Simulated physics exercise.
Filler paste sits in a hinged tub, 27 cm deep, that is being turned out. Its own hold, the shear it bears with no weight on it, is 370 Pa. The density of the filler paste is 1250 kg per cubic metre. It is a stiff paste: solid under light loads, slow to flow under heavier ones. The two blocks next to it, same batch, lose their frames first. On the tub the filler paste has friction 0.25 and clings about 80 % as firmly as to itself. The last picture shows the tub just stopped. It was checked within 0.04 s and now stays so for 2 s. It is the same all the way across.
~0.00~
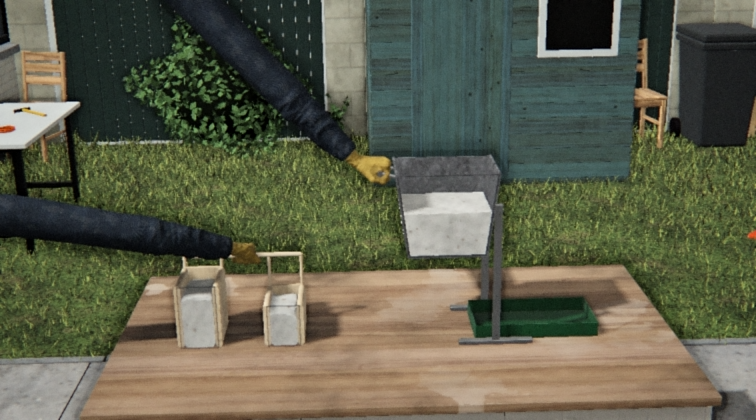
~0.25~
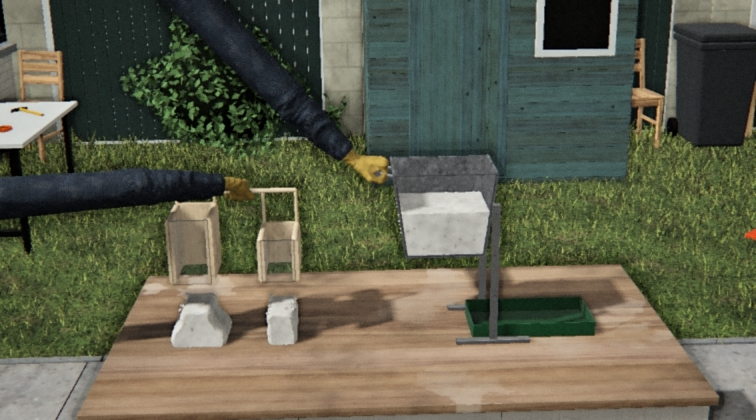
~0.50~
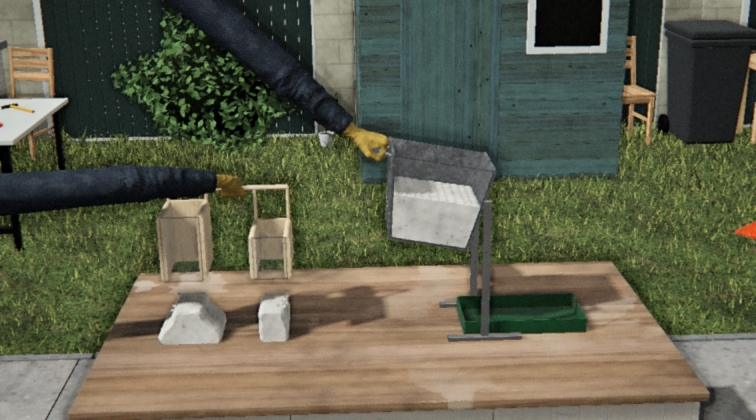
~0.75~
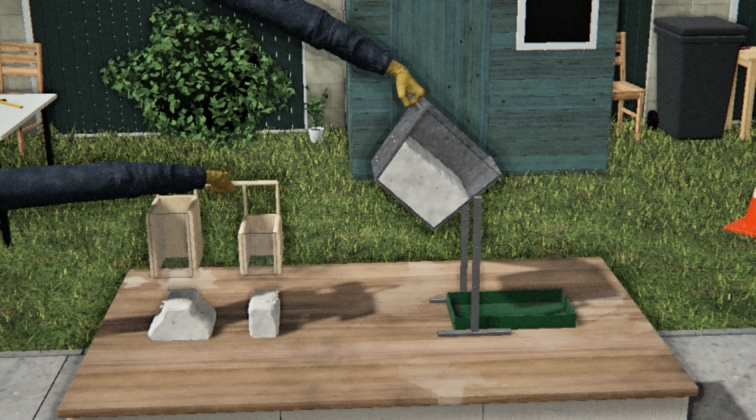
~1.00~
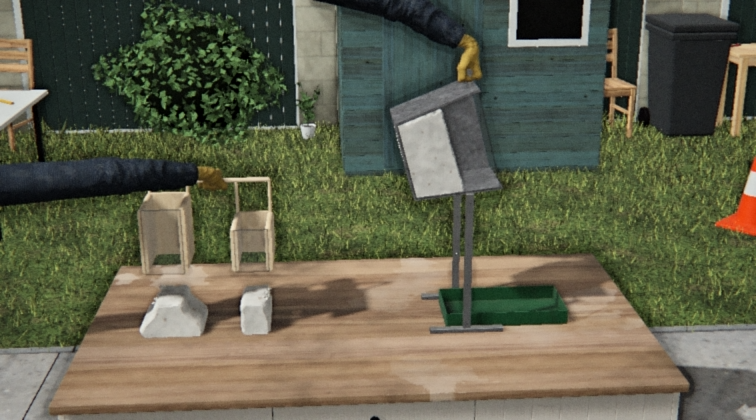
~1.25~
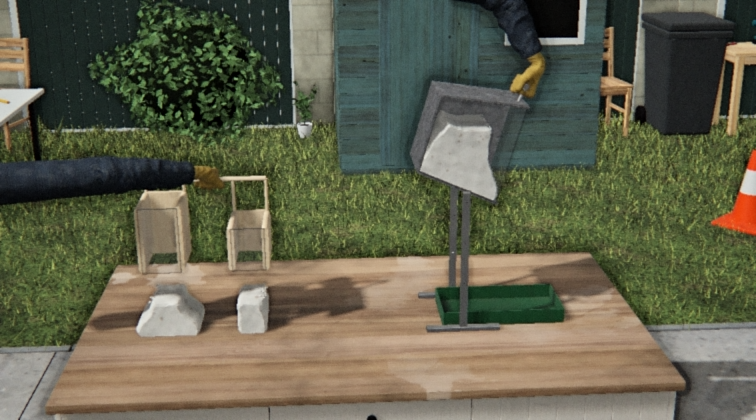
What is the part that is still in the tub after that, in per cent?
The part that is still in the tub after that is near 0 %.
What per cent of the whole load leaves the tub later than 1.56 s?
About 25 %.
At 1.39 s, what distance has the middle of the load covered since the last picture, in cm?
About 11 cm.
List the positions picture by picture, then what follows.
In the first picture, handle-side rim at (398, 176), tilt 0 degrees; top of the filler paste at (484, 211); blocks stand 18 cm, 11 cm (left to right).
In the second picture, handle-side rim at (396, 175), tilt 0 degrees; top of the filler paste at (481, 211); blocks stand 13 cm, 11 cm (left to right).
In the third picture, handle-side rim at (396, 155), tilt 11 degrees; top of the filler paste at (399, 195); blocks stand 12 cm, 11 cm (left to right).
In the fourth picture, handle-side rim at (428, 109), tilt 43 degrees; top of the filler paste at (407, 145); blocks stand 12 cm, 11 cm (left to right).
In the fifth picture, handle-side rim at (480, 92), tilt 76 degrees; top of the filler paste at (438, 112); blocks stand 12 cm, 11 cm (left to right).
In the sixth picture, handle-side rim at (528, 109), tilt 106 degrees; top of the filler paste at (452, 127); blocks stand 12 cm, 11 cm (left to right).
After 1.39 s, the tub is at 106 degrees and holds 67 %.
After 1.56 s, the tub is at 106 degrees and holds 27 %.
After 1.73 s, the tub is at 106 degrees and holds 1 %.
After 1.90 s, the tub is at 106 degrees and holds 0 %.
After 3.25 s, at the end, the tub is at 106 degrees and holds 0 %.
